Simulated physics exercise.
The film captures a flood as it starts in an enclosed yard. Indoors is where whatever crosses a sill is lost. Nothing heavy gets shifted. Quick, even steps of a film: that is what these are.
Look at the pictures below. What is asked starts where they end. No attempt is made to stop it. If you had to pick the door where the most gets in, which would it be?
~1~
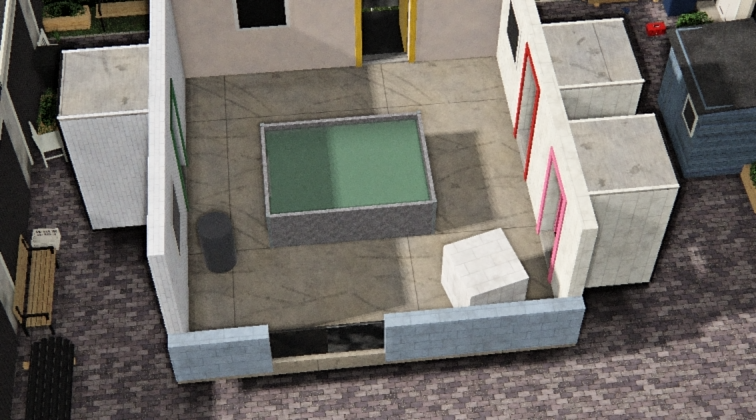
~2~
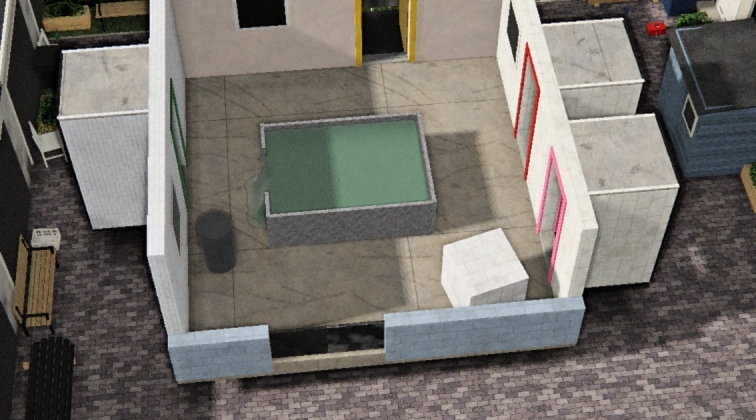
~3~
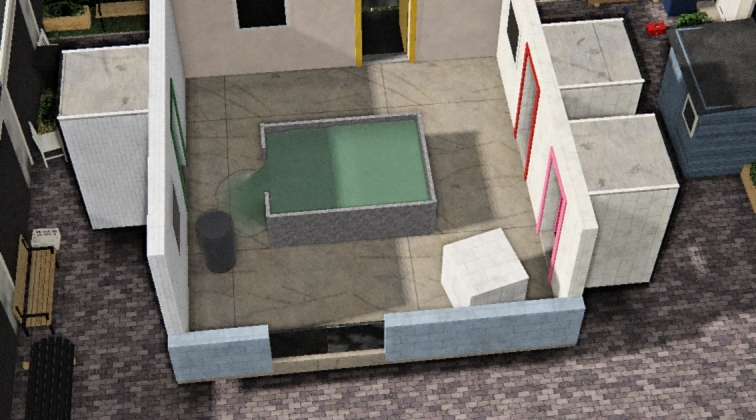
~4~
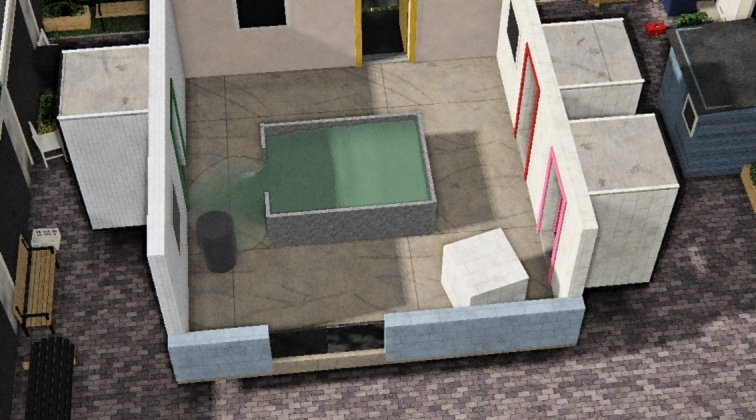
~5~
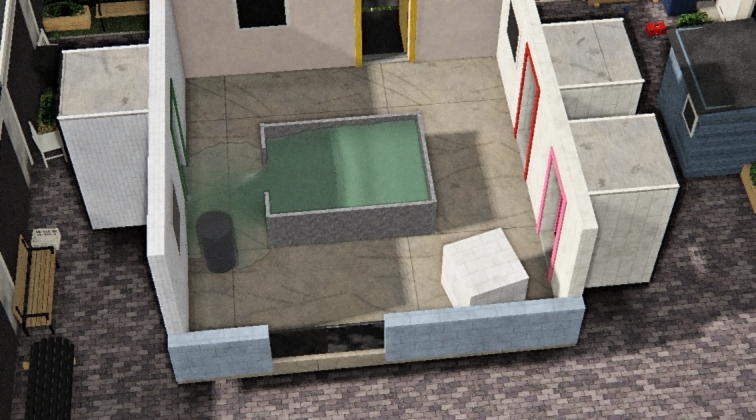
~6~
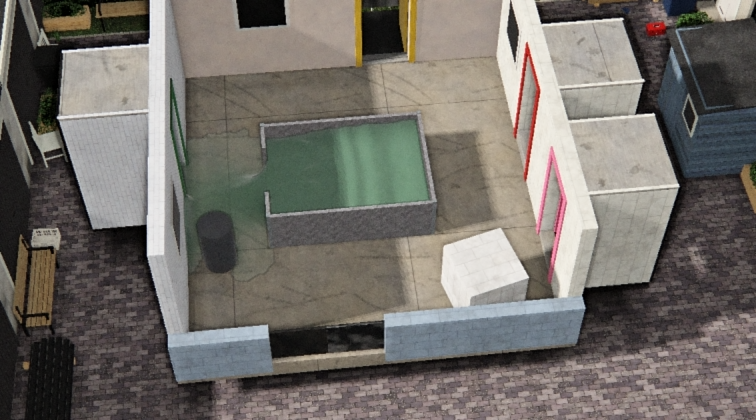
I'd pick the green door.
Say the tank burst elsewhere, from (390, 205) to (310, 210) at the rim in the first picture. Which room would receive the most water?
The one in yellow.
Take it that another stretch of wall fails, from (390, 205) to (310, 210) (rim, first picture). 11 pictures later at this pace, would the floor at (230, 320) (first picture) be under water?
The point is soaked.
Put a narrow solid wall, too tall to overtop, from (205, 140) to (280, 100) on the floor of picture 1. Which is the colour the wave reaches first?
First: The green door.
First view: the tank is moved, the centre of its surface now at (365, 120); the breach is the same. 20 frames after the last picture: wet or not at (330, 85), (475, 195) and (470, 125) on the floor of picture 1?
In order: Reached, unreached, unreached.
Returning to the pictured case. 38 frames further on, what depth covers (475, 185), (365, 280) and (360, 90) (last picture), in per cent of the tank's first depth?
I'd say around 2 per cent, then 6 per cent, then 4 per cent.
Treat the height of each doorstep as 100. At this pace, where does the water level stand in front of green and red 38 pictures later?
Near 320 per cent and 10 per cent, respectively.
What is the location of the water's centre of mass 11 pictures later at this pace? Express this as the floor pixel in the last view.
I'd say around (305, 202).
A moment on, water covers 20 % of the floor; red door not reached, green door a lot in, yellow door not reached, pink door not reached.
Next, water covers 25 % of the floor; red door not reached, green door a lot in, yellow door not reached, pink door not reached.
Then, water covers 50 % of the floor; red door not reached, green door a lot in, yellow door wet at the sill, nothing in, pink door not reached.
Later, water covers 85 % of the floor; red door not reached, green door a lot in, yellow door wet at the sill, nothing in, pink door wet at the sill, nothing in.
In the end, water covers 100 % of the floor; red door wet at the sill, nothing in, green door a lot in, yellow door wet at the sill, nothing in, pink door wet at the sill, nothing in; the green door has let in the most.
